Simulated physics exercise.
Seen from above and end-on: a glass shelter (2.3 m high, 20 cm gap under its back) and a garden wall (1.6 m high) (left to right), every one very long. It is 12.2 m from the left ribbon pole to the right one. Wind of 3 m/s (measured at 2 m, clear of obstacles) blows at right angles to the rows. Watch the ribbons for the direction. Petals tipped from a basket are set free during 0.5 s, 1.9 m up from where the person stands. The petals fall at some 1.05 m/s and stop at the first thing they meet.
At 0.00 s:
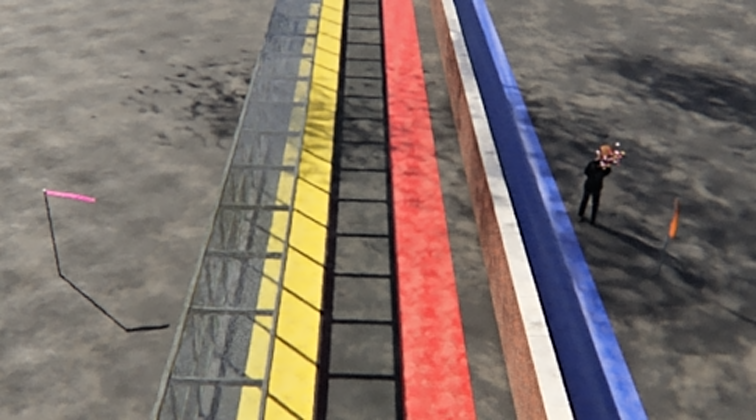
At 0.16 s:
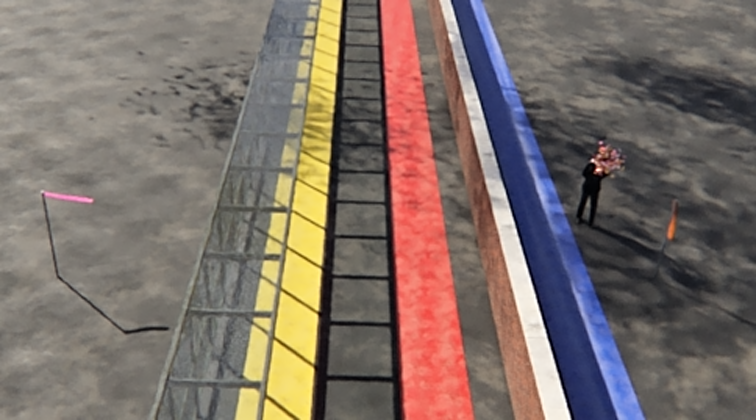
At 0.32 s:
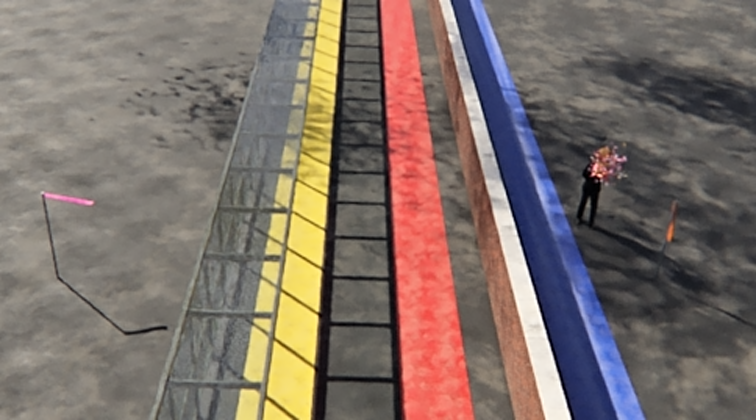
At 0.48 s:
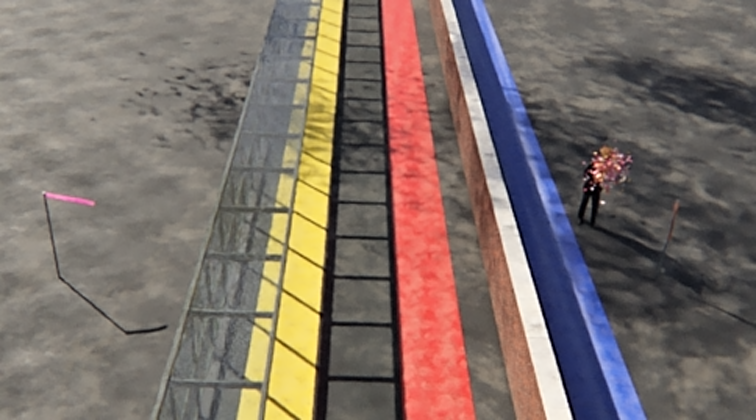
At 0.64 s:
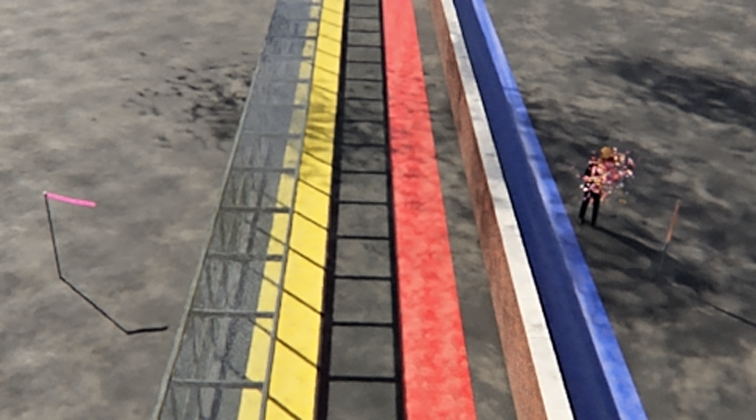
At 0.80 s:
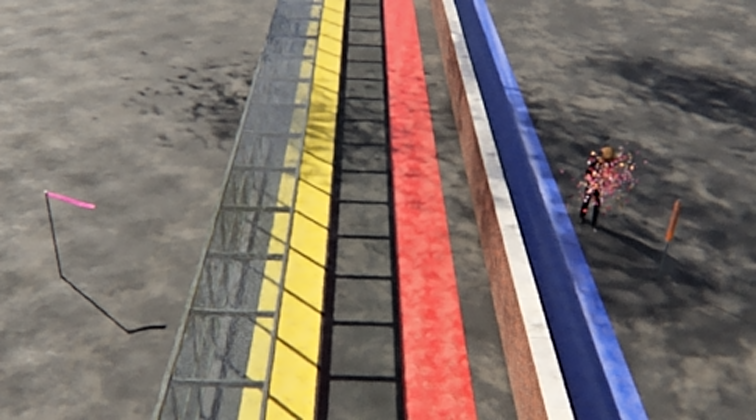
The video shows long parallel yellow, red and blue strips beside a glass shelter and a garden wall, a pink ribbon staying outstretched at left, while pinkish petals spread in a small cloud around a dark figure at right.
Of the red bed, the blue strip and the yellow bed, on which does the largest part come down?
It is blue that catches most.
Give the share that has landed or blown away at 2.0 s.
Near 30 %.
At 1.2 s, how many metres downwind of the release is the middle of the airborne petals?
Roughly 0.0 m.
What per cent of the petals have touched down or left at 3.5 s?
Some 85 per cent.
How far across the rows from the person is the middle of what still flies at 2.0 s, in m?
About 0.0 m.
After 1.2 s, 1 % is no longer flying here, and 0 % lies on the red bed, 0 % on the blue strip and 0 % on the yellow bed; the middle of what still flies is 1.1 m above the low ground, near (600, 193).
After 2.0 s, 30 % is no longer flying here, and 0 % lies on the red bed, 13 % on the blue strip and 0 % on the yellow bed; the middle of what still flies is 0.6 m above the low ground, near (587, 213).
After 3.5 s, 84 % is no longer flying here, and 0 % lies on the red bed, 43 % on the blue strip and 0 % on the yellow bed; the middle of what still flies is 0.5 m above the low ground, near (578, 217).
After 8.0 s, 100 % is no longer flying here, and 0 % lies on the red bed, 52 % on the blue strip and 0 % on the yellow bed.
After 45.0 s, 100 % is no longer flying here, and 0 % lies on the red bed, 52 % on the blue strip and 0 % on the yellow bed.
